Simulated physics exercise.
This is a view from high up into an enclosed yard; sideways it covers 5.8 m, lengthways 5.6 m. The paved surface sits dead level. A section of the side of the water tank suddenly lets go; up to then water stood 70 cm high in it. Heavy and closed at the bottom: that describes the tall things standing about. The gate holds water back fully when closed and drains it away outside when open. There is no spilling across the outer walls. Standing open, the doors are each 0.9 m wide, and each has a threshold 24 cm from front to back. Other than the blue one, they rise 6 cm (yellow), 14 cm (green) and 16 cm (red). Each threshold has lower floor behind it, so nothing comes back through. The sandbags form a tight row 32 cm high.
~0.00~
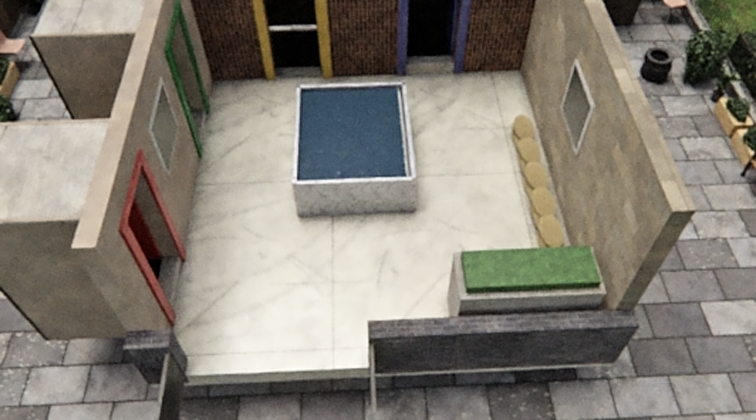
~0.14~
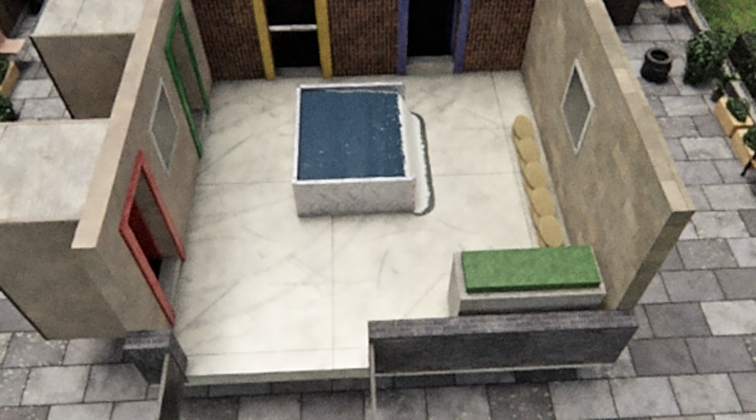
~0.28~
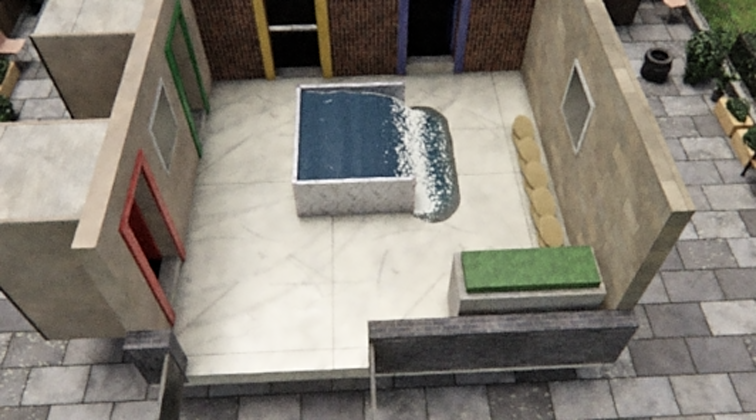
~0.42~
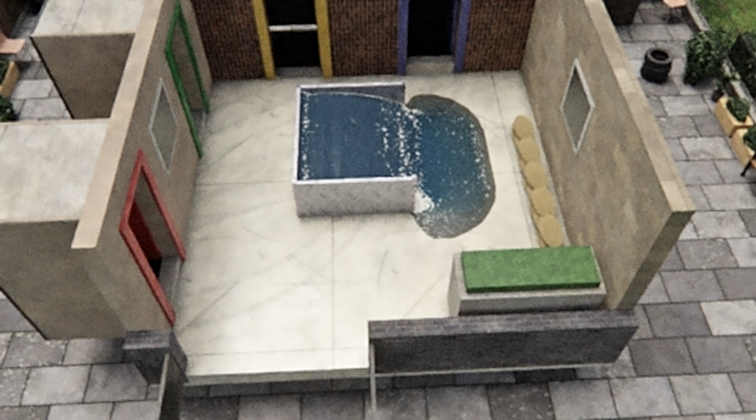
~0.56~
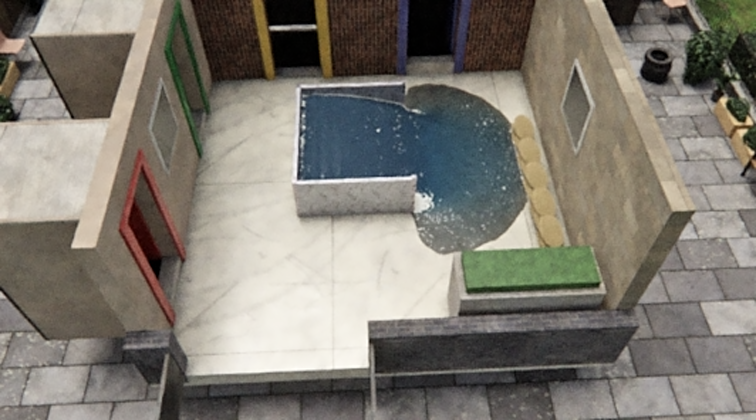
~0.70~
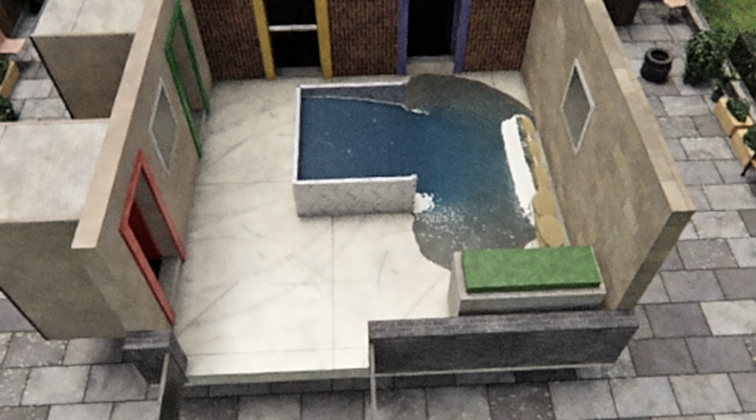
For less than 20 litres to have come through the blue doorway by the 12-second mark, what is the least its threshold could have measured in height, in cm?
12 cm or so.
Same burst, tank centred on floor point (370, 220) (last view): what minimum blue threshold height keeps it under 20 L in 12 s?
With that change, some 17 centimetres.
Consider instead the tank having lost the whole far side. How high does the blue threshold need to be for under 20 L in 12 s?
If so: Around 20 cm.
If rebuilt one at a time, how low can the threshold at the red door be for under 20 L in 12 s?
I'd raise red to close to 8.5 cm.
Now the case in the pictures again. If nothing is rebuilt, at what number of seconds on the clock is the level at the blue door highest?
I'd say near 3.8 seconds.
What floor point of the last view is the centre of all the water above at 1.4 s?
About (429, 158).
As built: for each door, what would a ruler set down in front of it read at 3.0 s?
Door by door, in centimetres - blue 14, yellow 1, green 0, red 0.
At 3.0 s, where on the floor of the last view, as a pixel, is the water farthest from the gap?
The tip of the flood lies near (595, 339).
After 1.4 s water covers 35 % of the floor, deepest (48 cm) near (519, 70); 4 cm at the blue door, 0 litres in over its 22 cm threshold.
After 3.0 s water covers 55 % of the floor, deepest (33 cm) near (565, 232); 14 cm at the blue door, 0 litres in over its 22 cm threshold.
After 12.0 s water covers 95 % of the floor, deepest (10 cm) near (383, 349); 6 cm at the blue door, 0 litres in over its 22 cm threshold.
At the blue door as built, the water arrived by 1.0 s and peaked near 17 cm at 3.8 s.
Run again over the same 12 s with other heights there, 38 litres in over 10 cm, 12 litres over 13.5 cm. The limit of 20 litres is kept from about 12 cm up.
